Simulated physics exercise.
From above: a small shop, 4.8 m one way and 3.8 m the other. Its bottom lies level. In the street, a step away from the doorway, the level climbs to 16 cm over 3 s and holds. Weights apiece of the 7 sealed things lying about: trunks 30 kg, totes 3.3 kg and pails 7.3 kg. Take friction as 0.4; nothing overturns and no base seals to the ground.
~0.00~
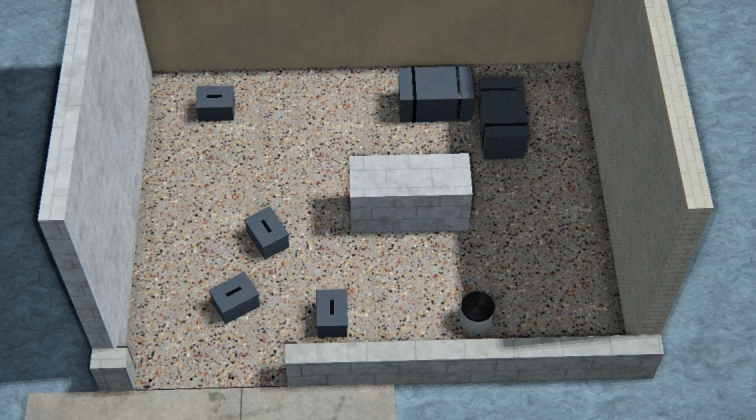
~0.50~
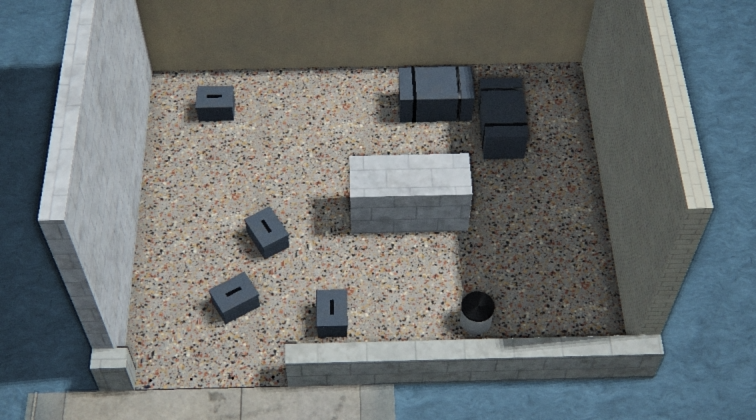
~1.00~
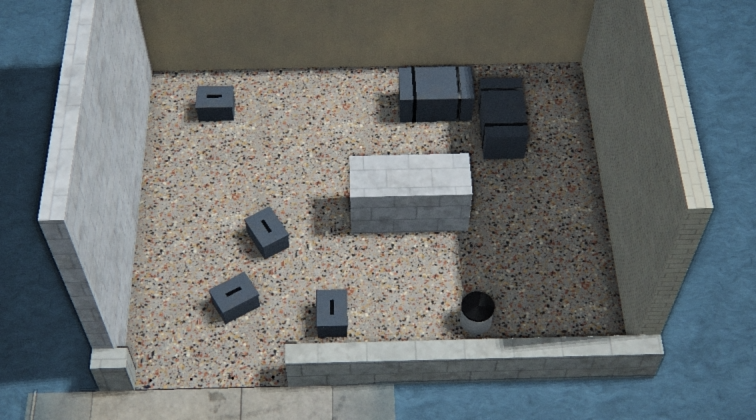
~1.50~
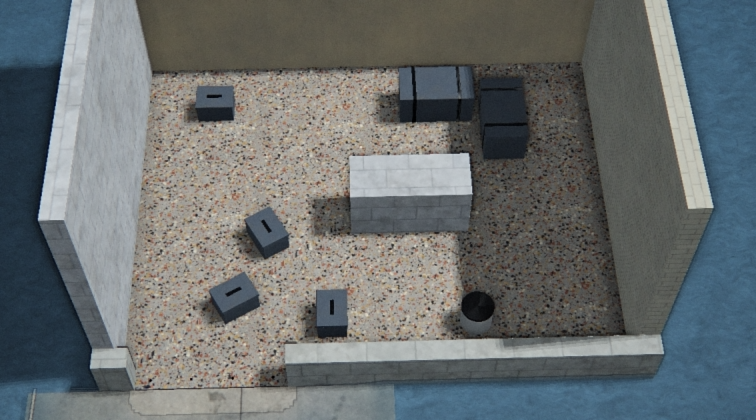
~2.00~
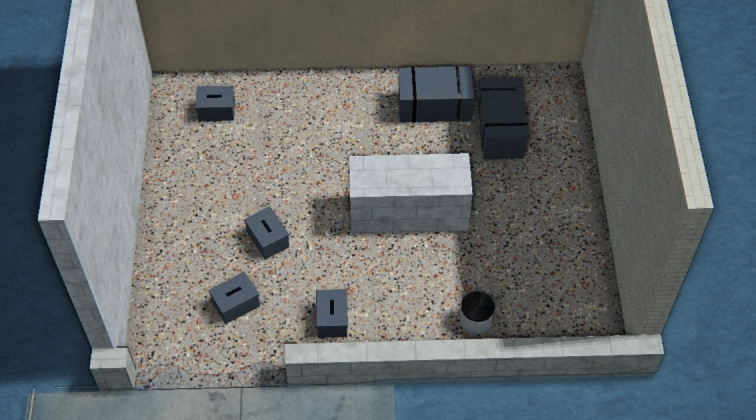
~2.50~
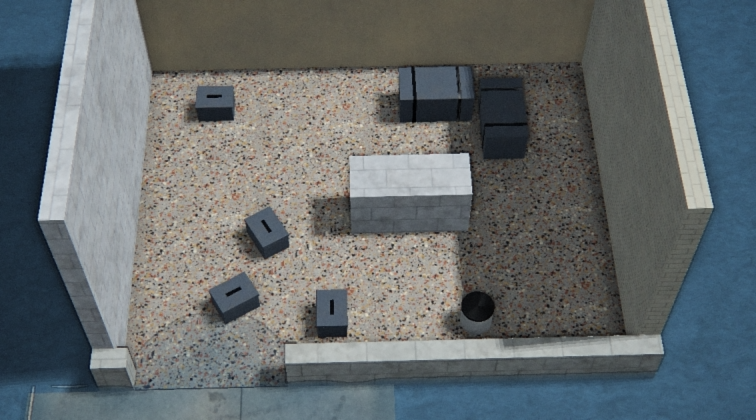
In a small walled shop, water spreads in through the doorway while the boxes stay still.
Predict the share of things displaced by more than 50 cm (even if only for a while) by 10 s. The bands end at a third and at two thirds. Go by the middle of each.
It is between one and two thirds.
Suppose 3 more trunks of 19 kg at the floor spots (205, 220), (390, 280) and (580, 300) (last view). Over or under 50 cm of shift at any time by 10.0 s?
In turn: Past it, under, under.
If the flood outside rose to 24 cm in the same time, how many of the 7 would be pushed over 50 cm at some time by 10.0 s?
Then 5.
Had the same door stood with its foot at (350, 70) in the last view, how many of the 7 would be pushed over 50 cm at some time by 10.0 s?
In that case 3 of them.
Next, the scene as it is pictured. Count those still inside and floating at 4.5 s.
I count 1.
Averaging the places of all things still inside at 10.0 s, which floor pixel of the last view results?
Near (428, 174).
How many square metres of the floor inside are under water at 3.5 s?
Some 2.5 m2.
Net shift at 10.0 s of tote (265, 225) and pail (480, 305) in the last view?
In that order: 250 cm, 0 cm.
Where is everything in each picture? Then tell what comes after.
A trunk at (504, 107), on the bottom; a tote at (332, 308) rests on the ground; 0.0 m2 under water; 0 of 7 have shifted, in the first frame.
A trunk at (504, 107), on the bottom; a tote at (332, 308), on the bottom; 0.0 m2 under water; 0 of 7 have shifted, in the second frame.
A trunk at (504, 107) rests on the ground; a tote at (332, 308), on the bottom; 0.0 m2 under water; 0 of 7 have shifted, in the third frame.
A trunk at (504, 107) rests on the ground; a tote at (332, 308) rests on the ground; water covers 0.0 m2; 0 of 7 have shifted, in the fourth frame.
A trunk at (504, 107) rests on the ground; a tote at (332, 308) rests on the ground; water covers 0.0 m2; 0 of 7 have shifted, in the fifth frame.
A trunk at (504, 107) rests on the ground; a tote at (332, 308), on the bottom; water covers 0.7 m2; 0 of 7 have shifted, in the sixth frame.
After 3.5 s 1 of 7 are over 50 cm from their spots; 0 afloat.
After 4.5 s 2 of 7 are over 50 cm from their spots; 1 afloat.
After 7.0 s 3 of 7 are over 50 cm from their spots; 3 afloat.
After 10.0 s 3 of 7 are over 50 cm from their spots, and 3 have been at some point; 3 afloat.
